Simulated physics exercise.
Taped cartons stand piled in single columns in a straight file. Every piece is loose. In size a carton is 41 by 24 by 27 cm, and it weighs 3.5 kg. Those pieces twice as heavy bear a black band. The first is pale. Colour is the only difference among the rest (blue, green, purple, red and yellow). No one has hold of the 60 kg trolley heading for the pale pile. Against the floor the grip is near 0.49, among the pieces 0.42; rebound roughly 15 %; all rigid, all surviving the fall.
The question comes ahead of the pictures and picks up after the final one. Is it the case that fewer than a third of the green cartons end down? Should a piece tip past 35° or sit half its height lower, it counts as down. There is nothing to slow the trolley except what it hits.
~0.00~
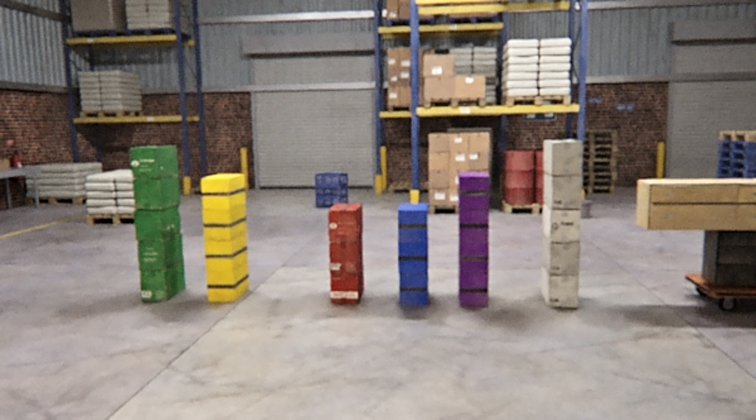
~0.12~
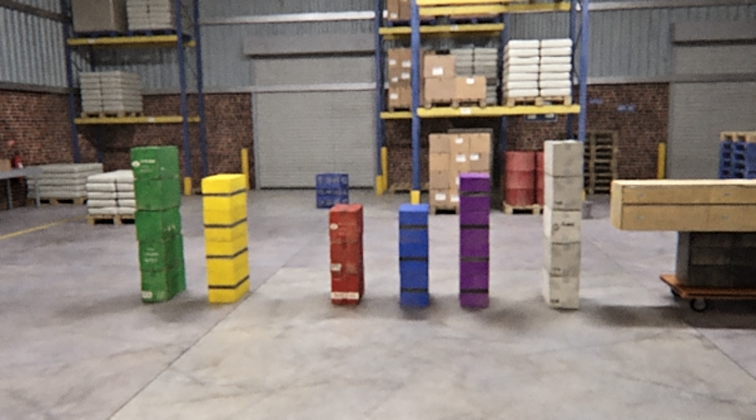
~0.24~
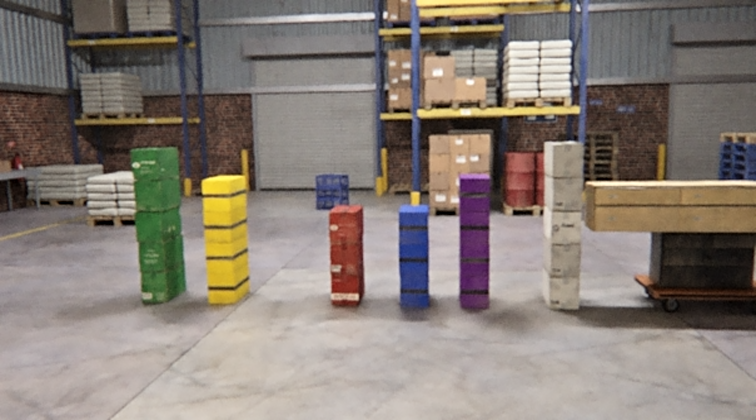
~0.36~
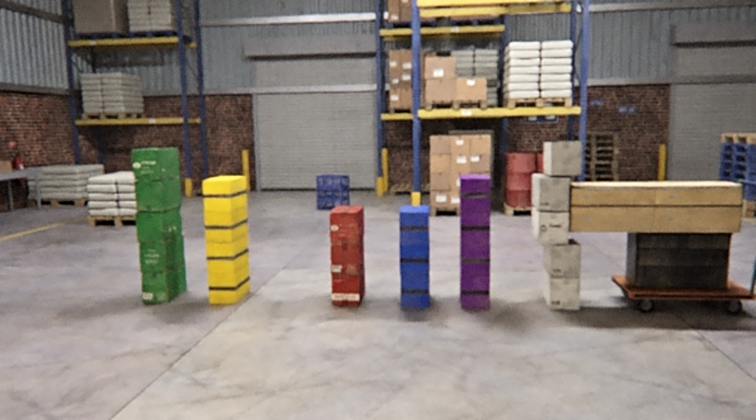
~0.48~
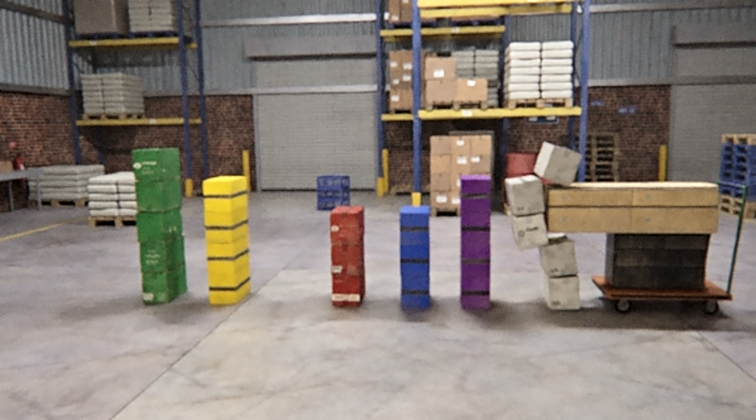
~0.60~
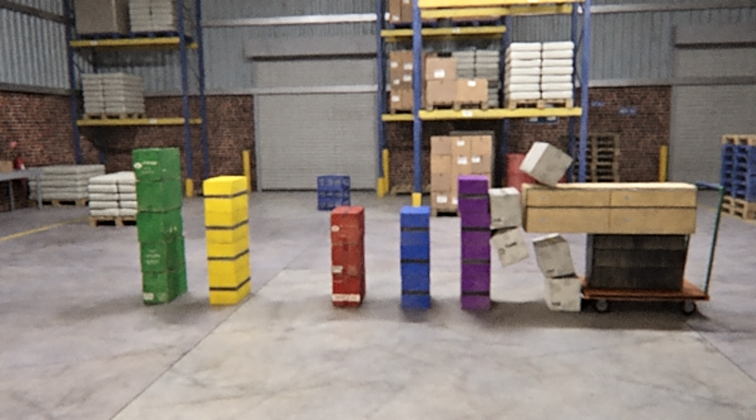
Yes, under a third.
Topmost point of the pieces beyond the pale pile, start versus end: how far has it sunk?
Something like 0 cm, give or take.
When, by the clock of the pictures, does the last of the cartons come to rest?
Around 2.5 seconds.
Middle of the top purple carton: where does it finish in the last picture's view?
About (335, 251).
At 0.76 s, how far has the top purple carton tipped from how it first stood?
Roughly 0°.
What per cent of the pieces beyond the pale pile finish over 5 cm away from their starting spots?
55 in a hundred.
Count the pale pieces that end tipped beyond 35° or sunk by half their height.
That happens to 3 of them.
After 0.76 s, 3 of the pale pile down; none of the 5 green cartons down (0 of 19 in all colours); top green carton unmoved; top purple carton shifted 14 cm.
After 1.14 s, 2 of the pale pile down; none of the 5 green cartons down (0 of 19 in all colours); top green carton unmoved; top purple carton leaning 21°.
After 1.56 s, 3 of the pale pile down; none of the 5 green cartons down (6 of 19 in all colours); top green carton unmoved; top purple carton leaning 36°, 22 cm lower.
After 1.90 s, 3 of the pale pile down; none of the 5 green cartons down (10 of 19 in all colours); top green carton unmoved; top red carton on its side.
At rest (2.6 s), 3 of the pale pile down; none of the 5 green cartons down (10 of 19 in all colours); top green carton unmoved; top blue carton on its side. That is 0 per cent. As the last picture would show them, middles, top green carton near (157, 164), top blue carton near (303, 260).
